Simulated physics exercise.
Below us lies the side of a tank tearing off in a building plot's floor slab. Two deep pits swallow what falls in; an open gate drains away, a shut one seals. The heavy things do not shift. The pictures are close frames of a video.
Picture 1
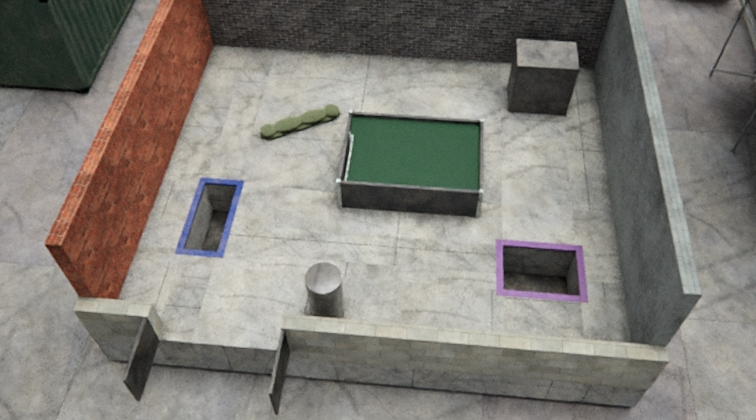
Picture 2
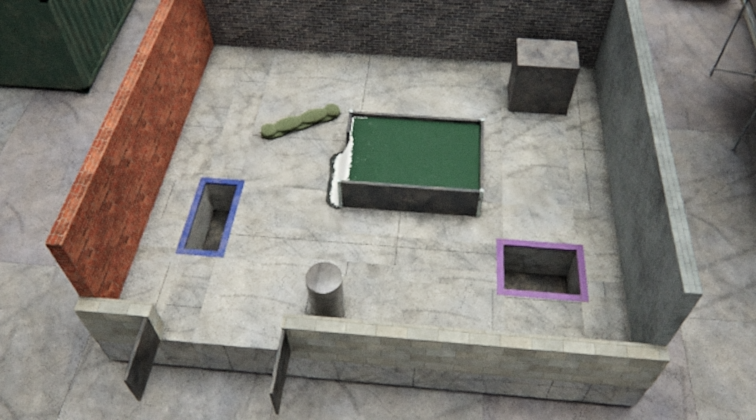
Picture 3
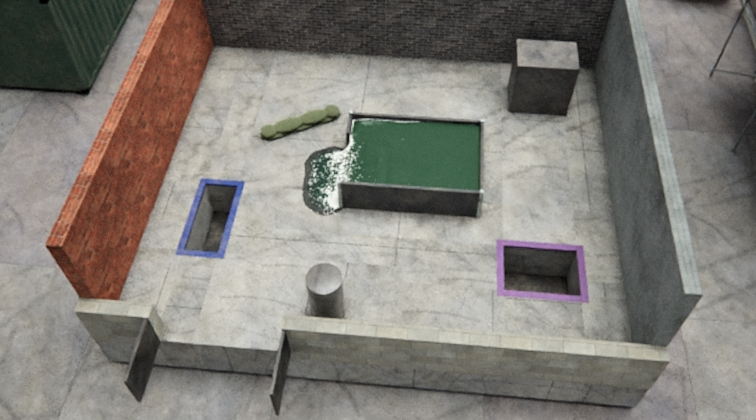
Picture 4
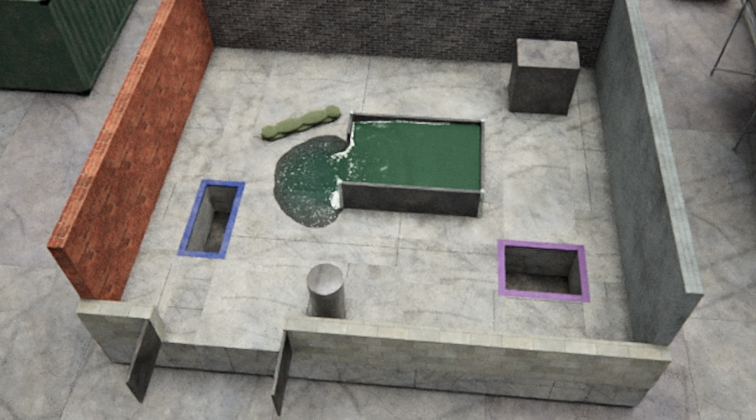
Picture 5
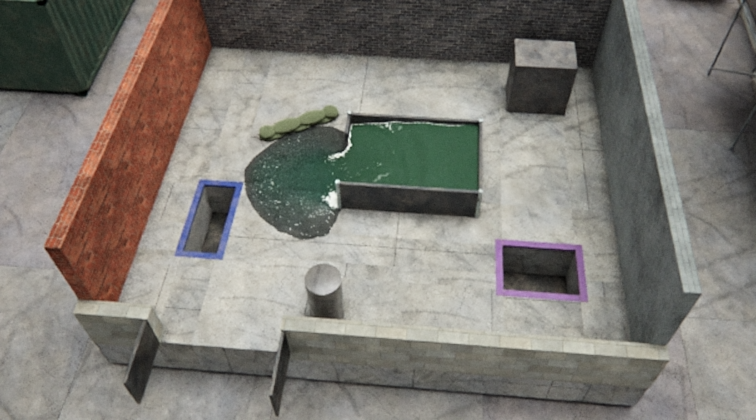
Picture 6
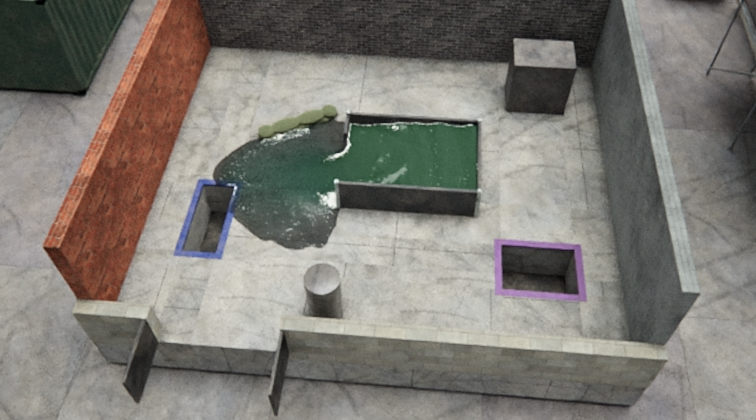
A rectangular tank of green water stands on a pale, stained slab, seen from a high, steady viewpoint above a walled plot. A blue-rimmed pit lies to the left, a purple-rimmed pit to the right, with a gray cylinder in front, a green hedge-like strip behind, and a gray block at back right. The tank's left side opens and foaming water pours out, spreading leftward in a widening dark sheet to the hedge and blue rim.
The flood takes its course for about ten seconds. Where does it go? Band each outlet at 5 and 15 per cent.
One by one: The gate takes between 5 and 15 %; the blue pit takes over 15 %; the purple pit takes under 5 %.
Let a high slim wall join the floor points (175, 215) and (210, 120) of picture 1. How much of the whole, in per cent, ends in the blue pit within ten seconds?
Parts in a hundred: Blue 50.
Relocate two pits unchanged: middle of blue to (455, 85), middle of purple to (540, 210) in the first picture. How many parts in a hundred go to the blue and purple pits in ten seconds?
Roughly, in per cent: Blue 6, purple 0.
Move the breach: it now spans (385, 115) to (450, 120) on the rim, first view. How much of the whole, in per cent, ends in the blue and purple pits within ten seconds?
Roughly, in per cent: Blue 8, purple 10.
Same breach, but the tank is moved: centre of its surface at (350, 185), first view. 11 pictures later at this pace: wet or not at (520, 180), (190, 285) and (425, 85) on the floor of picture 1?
As listed: Not flooded, wet, no water.
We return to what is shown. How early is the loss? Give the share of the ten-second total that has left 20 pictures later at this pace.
Roughly 45 per cent.
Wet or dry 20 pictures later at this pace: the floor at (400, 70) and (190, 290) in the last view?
In turn: No water, covered.
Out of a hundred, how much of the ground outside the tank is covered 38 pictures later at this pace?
Roughly 45 per cent.
A moment on, water covers 15 % of the floor; the gate 0 %, the blue pit 4 %, the purple pit 0 %.
Next, water covers 25 % of the floor; the gate 0 %, the blue pit 11 %, the purple pit 0 %.
Then, water covers 30 % of the floor; the gate 1 %, the blue pit 21 %, the purple pit 0 %.
Later, water covers 45 % of the floor; the gate 5 %, the blue pit 30 %, the purple pit 0 %.
In the end, water covers 65 % of the floor; the gate 10 %, the blue pit 38 %, the purple pit 0 %.
